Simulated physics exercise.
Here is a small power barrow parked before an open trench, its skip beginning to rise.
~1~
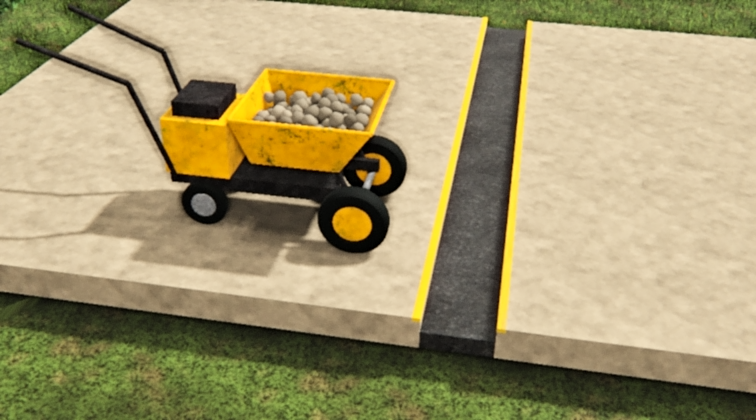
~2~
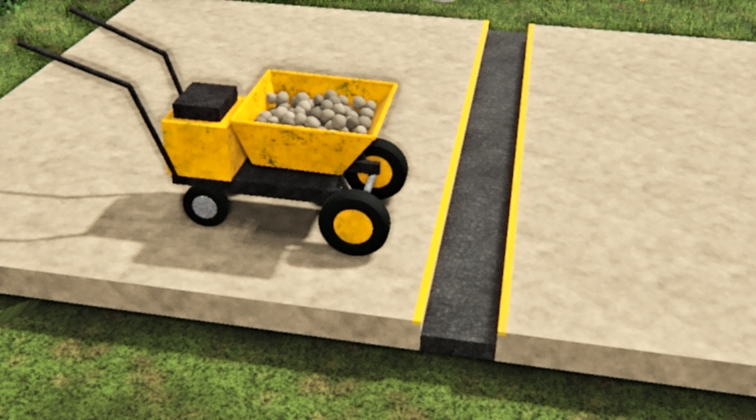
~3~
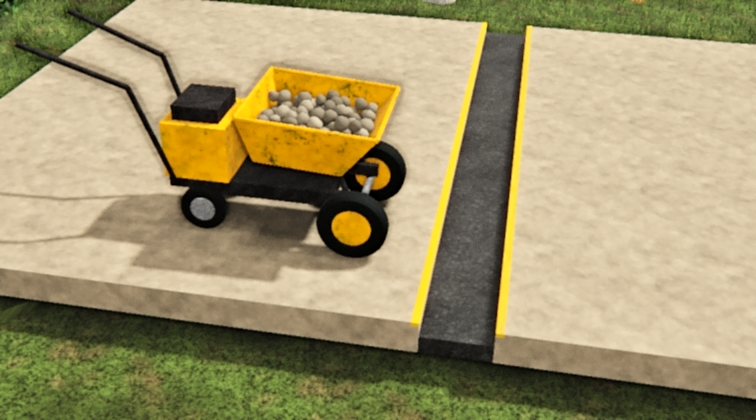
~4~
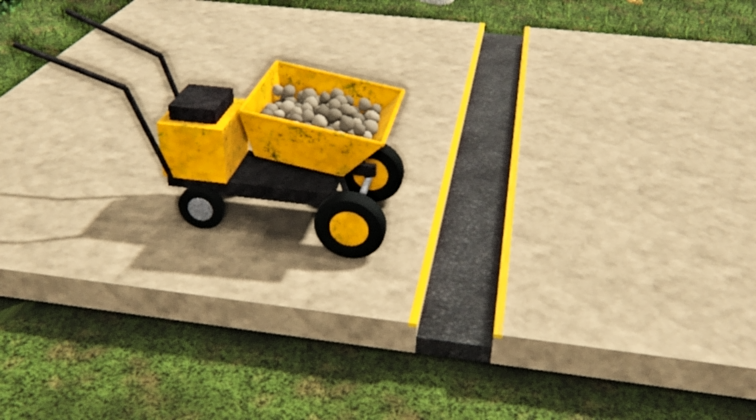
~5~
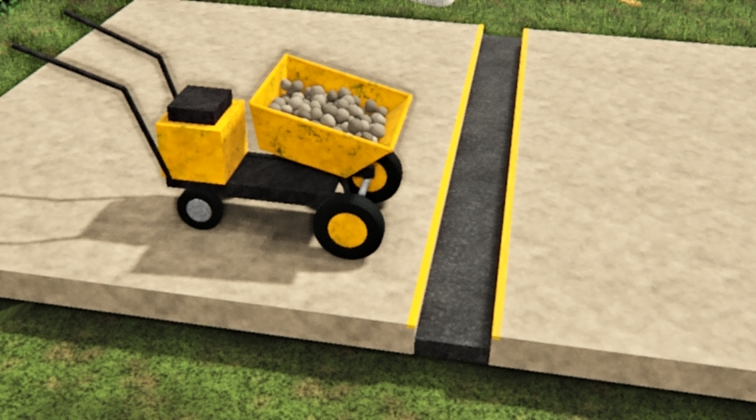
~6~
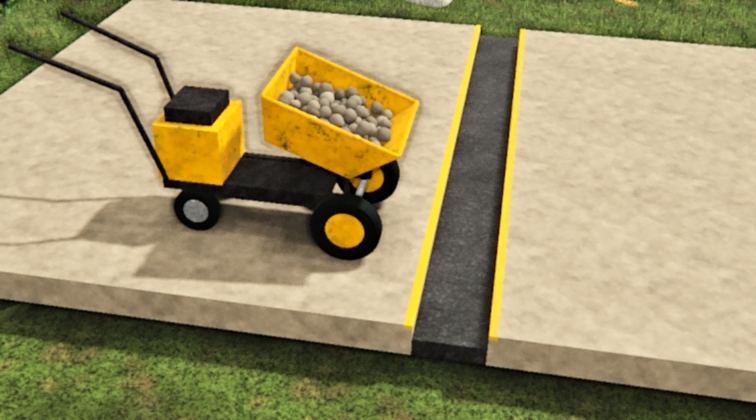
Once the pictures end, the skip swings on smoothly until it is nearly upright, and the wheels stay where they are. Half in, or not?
It catches more than half.
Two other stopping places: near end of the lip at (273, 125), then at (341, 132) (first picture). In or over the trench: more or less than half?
One: Not half. Two: Above a half.
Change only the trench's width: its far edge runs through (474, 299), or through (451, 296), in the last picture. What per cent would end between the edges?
The first gives 50 %, the second 20 %.
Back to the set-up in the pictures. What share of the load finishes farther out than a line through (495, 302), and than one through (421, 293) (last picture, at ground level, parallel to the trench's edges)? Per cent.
Roughly 20 per cent, and 100 per cent.
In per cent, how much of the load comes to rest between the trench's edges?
Close to 80 per cent.
Just after the last frame, skip tipped steeply; every one in the skip.
A moment on, skip tipped right over; almost all in the skip; about a tenth in or heaped over the trench; about a tenth falling.
Further on, skip tipped right over; roughly a third in the skip; roughly half in or heaped over the trench; about a tenth beyond it; just a few falling.
When it is over, skip tipped right over; the larger part in or heaped over the trench; roughly a quarter beyond it.
